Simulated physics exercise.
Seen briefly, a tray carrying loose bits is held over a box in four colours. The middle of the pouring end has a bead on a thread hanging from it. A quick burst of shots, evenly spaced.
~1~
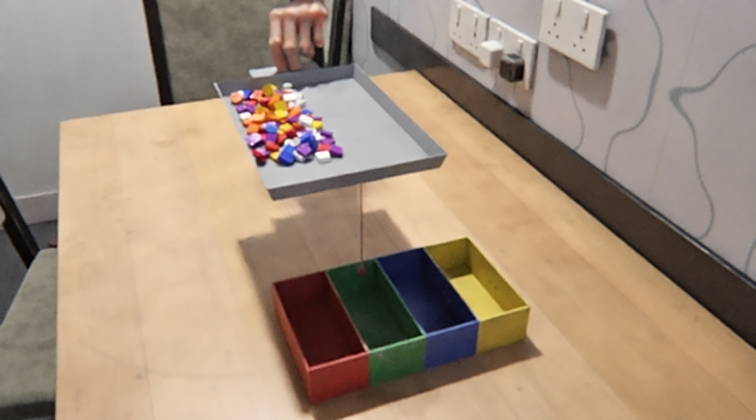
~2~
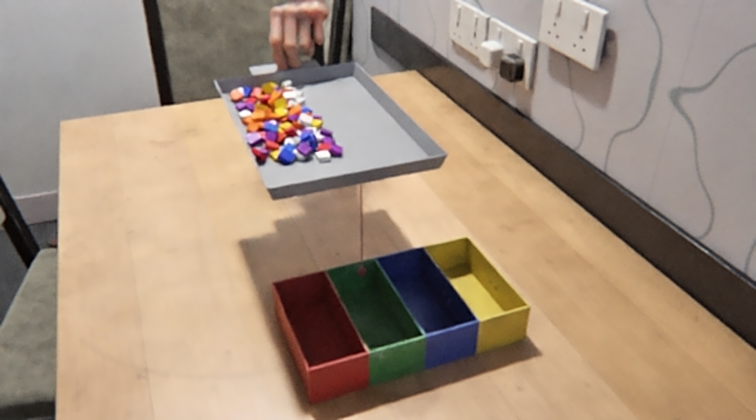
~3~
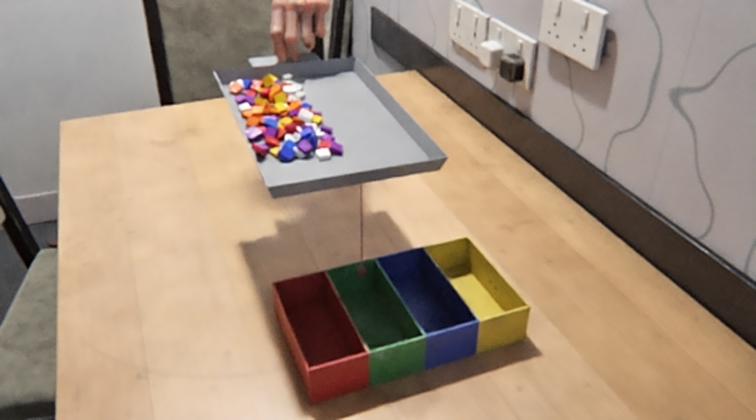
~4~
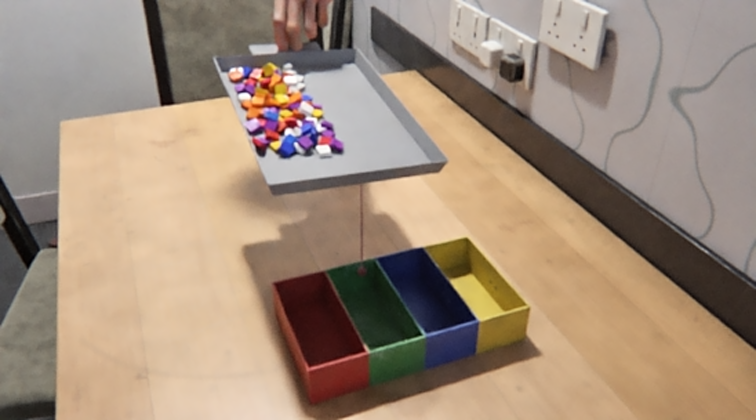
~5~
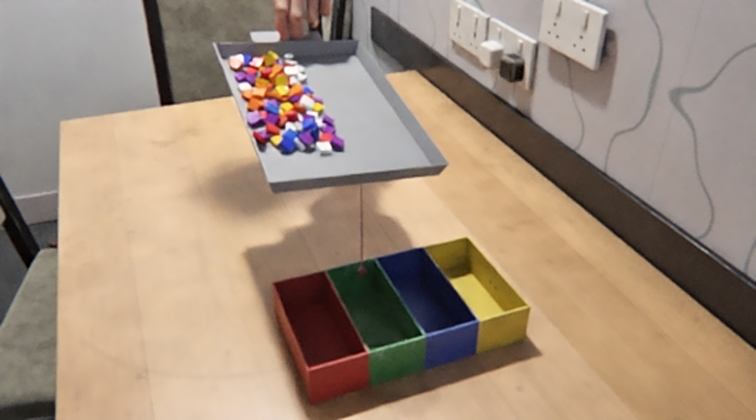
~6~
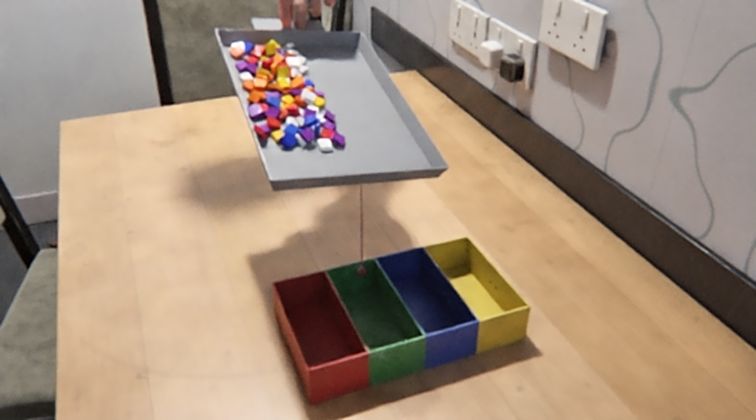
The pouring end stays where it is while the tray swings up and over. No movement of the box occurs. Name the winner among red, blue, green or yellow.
Winner: Blue.
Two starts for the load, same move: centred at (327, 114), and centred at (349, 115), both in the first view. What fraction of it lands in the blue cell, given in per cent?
Share in order: Roughly 60 %, 50 %.
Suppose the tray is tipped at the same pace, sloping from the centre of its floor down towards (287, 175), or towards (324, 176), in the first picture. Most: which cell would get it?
Try 1 - the red one / try 2 - the red cell.
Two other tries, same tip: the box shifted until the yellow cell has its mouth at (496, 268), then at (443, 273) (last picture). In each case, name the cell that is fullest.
You'd see the blue one win the first time and the yellow cell win the second.
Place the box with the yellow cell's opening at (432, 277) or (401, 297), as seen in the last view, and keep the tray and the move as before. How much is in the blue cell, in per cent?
You'd end up with around 10 per cent and then around 0 per cent.
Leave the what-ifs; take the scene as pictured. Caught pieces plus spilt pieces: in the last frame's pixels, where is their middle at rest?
(431, 298).
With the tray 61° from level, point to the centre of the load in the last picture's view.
Near the pixel (418, 169).
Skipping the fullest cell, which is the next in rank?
That would be the yellow one, just behind the top one.
Just after the last frame, tray tipped steeply; the larger part on the tray; roughly a quarter falling or outside the box.
A moment on, tray tipped past a quarter turn; just a few on the tray; roughly half in the blue cell; roughly a third in the yellow cell; just a few in the green cell; about a tenth falling or outside the box.
Further on, tray tipped past a quarter turn; roughly half in the blue cell; roughly a third in the yellow cell; just a few in the green cell; just a few falling or outside the box.
When it is over, tray tipped past a quarter turn; roughly half in the blue cell; roughly a third in the yellow cell; just a few in the green cell; not one in the red cell; just a few outside the box.
